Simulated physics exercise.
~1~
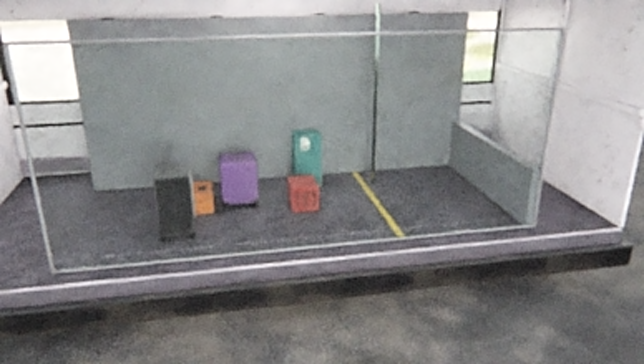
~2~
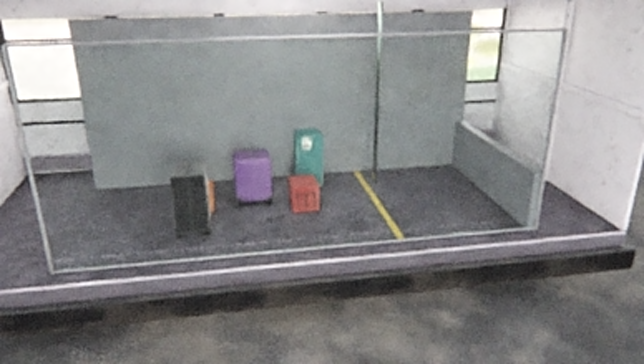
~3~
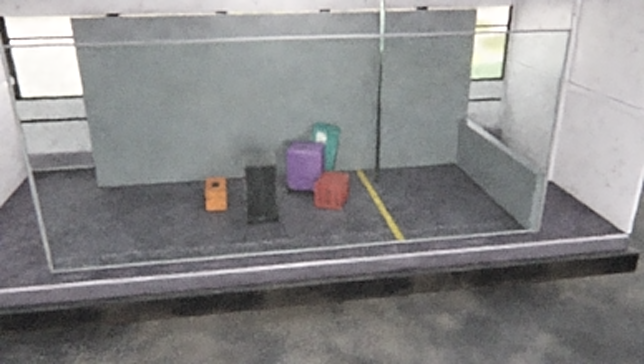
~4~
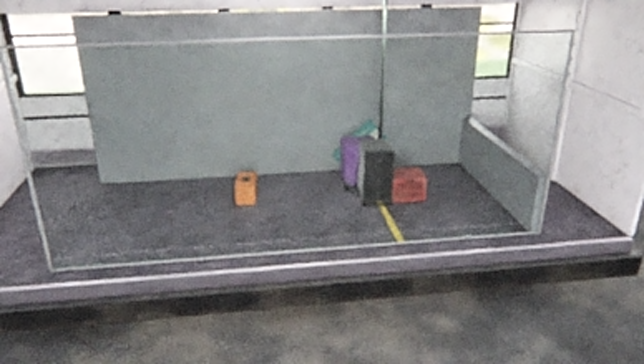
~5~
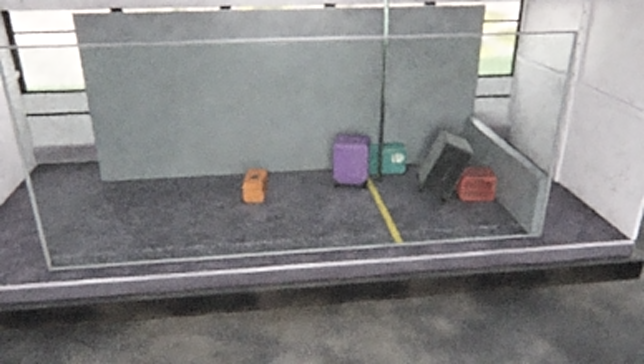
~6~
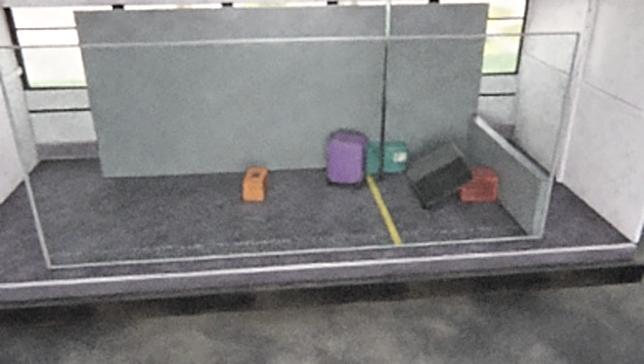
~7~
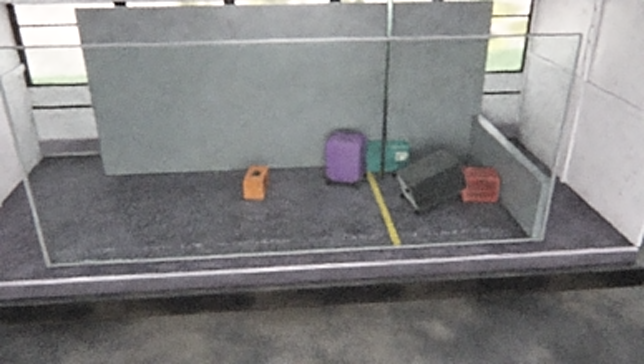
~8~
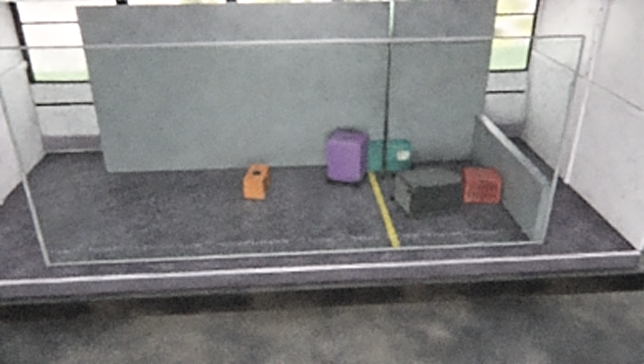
A black wheeled case stands at the left of a grey-walled bay, seen from slightly above through a thin frame, with an orange toolbox, purple wheeled case, teal tall box and red crate nearby and a yellow line to the right. The black case rolls right past the toolbox, while the others shift right too. The teal box leans and topples across the line onto its side, and the red crate slides over to the right wall. The black case crosses, tilts and falls flat beside the crate. The purple case stays upright just short of the line, the toolbox farther left.
